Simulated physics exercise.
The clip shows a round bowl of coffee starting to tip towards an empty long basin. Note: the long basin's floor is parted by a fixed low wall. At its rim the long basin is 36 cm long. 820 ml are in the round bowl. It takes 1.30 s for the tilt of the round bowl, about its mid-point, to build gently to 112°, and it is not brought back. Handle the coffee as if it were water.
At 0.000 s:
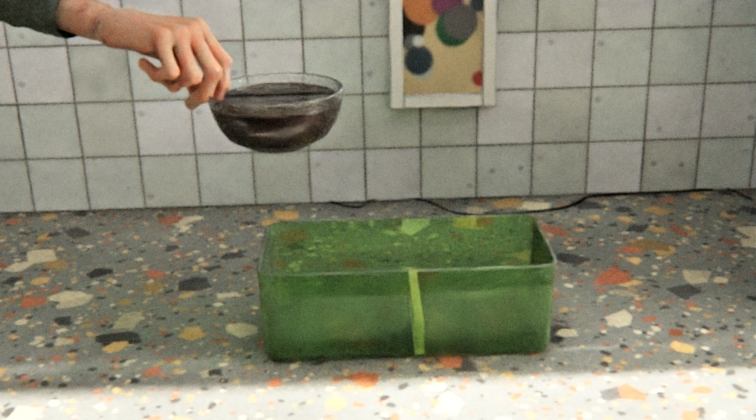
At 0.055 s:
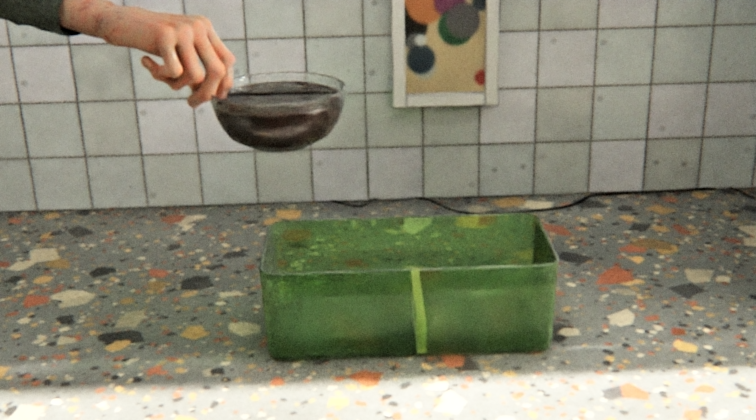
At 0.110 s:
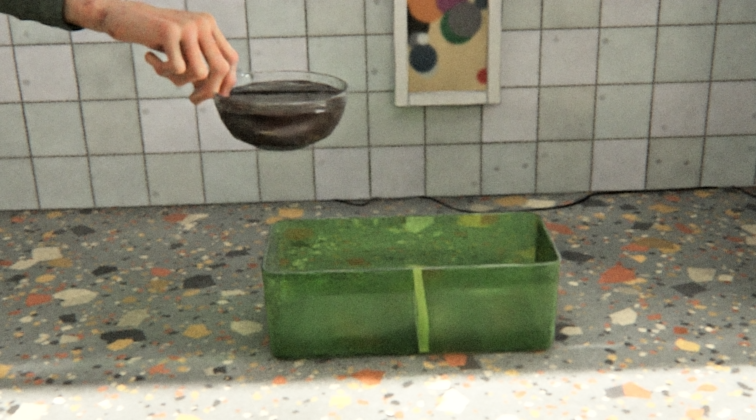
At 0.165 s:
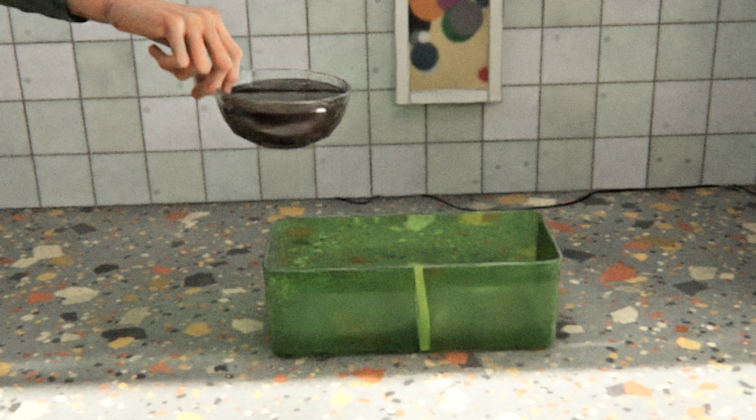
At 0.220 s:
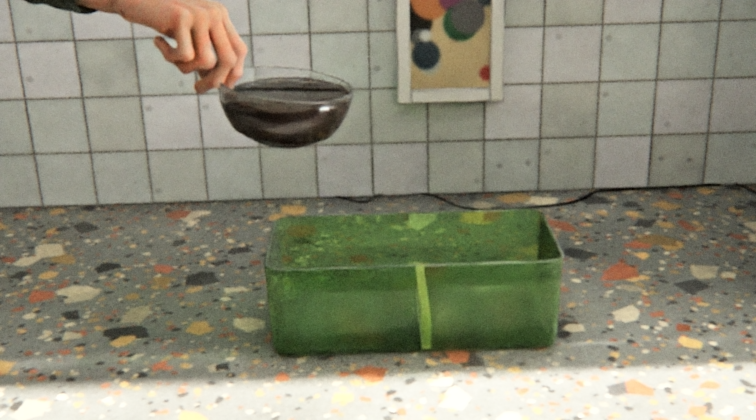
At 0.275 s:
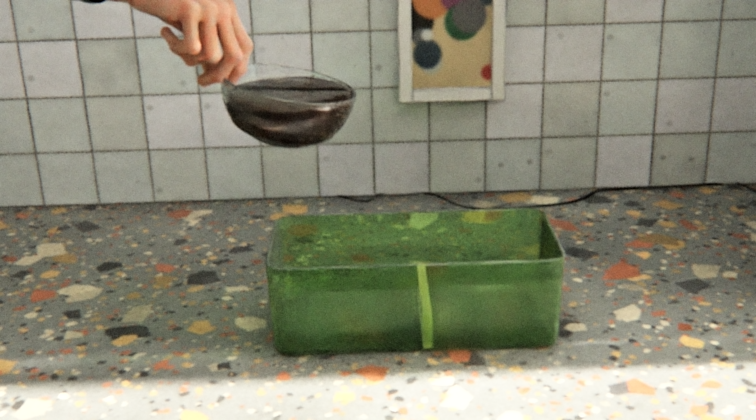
On a speckled stone counter before a white tiled wall, a hand at the upper left holds a clear round bowl of dark liquid above an empty green long basin. The bowl stays nearly level at first, then the hand slowly tilts it slightly, its right side dipping a little lower.
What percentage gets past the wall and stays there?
About 45 per cent.
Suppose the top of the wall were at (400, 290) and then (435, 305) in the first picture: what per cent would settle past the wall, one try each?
In turn about 65 and 20 per cent.
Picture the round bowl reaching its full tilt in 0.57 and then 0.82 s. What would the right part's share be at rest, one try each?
Near 20 in a hundred on the first go and near 30 in a hundred on the second.
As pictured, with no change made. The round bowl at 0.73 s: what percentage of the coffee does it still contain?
Remaining: Near 34 % of the total.
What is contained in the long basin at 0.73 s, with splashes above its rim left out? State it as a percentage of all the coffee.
I reckon close to 26 percent of it.
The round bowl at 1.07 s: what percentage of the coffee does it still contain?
0 %.
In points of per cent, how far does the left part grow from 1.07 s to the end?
That is roughly 3 in a hundred of the whole.
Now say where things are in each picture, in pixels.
The first picture shows tilt 0°; pouring edge (342, 88); surface from (213, 99) to (340, 94); the long basin's rim runs from (263, 249) to (545, 240); the wall's top is at (415, 295).
The second picture shows tilt 0°; pouring edge (345, 88); surface from (215, 97) to (342, 93).
The third picture shows tilt 2°; pouring edge (347, 88); surface from (218, 95) to (345, 93).
The fourth picture shows tilt 4°; pouring edge (349, 89); surface from (220, 93) to (347, 93).
The fifth picture shows tilt 8°; pouring edge (352, 92); surface from (223, 92) to (350, 92).
The sixth picture shows tilt 12°; pouring edge (355, 96); surface from (226, 92) to (353, 91).
By 0.73 s the tilt is 67° and 33 per cent is still to pour, 11 is left of the wall and 15 right of it.
By 1.07 s the tilt is 103° and 0 per cent is still to pour, 51 is left of the wall and 44 right of it.
By 1.42 s the tilt is 112° and 0 per cent is still to pour, 54 is left of the wall and 45 right of it.
By 1.80 s the tilt is 112° and 0 per cent is still to pour, 54 is left of the wall and 45 right of it.
At rest 54 per cent lies left of the wall, 45 right of it and 1 outside.
